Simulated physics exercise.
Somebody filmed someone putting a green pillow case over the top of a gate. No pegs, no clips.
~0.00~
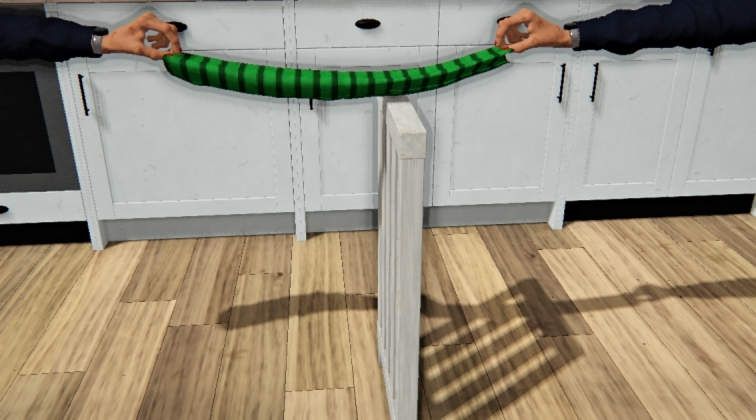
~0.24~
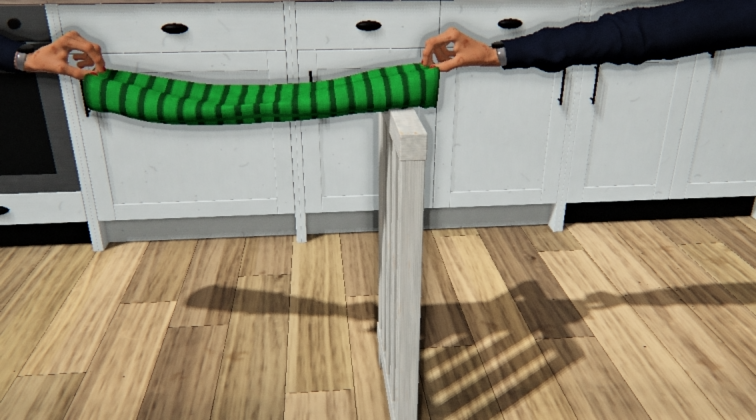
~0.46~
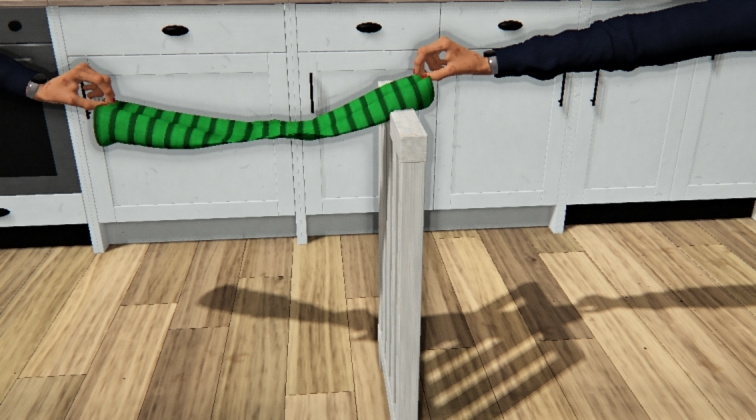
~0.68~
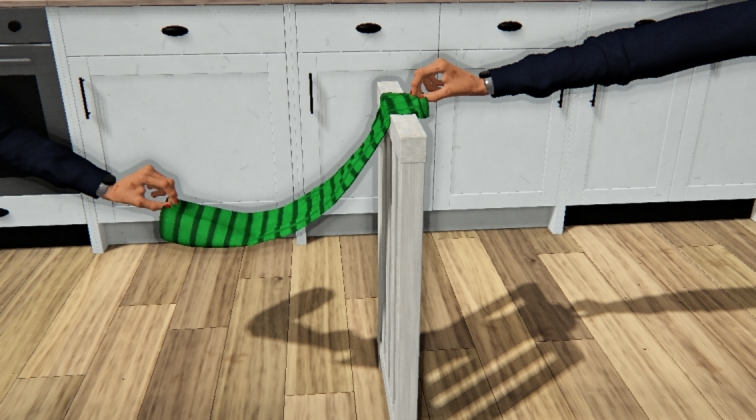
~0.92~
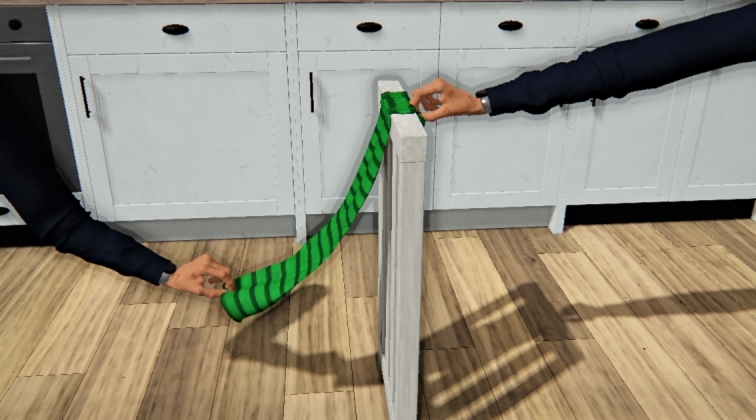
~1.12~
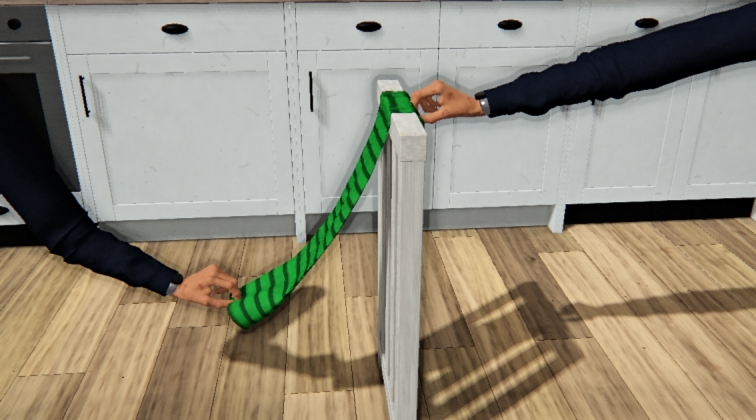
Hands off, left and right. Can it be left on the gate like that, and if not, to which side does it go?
Outcome: The green pillow case falls on the left side.
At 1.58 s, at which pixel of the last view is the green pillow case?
At about (332, 402).
By 1.36 s, pillow case clear of the top and falling near (333, 259).
By 1.58 s, pillow case in a heap on the floor near (332, 402).
By 1.84 s, pillow case in a heap on the floor.
When it is over, pillow case in a heap on the floor. The green pillow case drops leftwards.
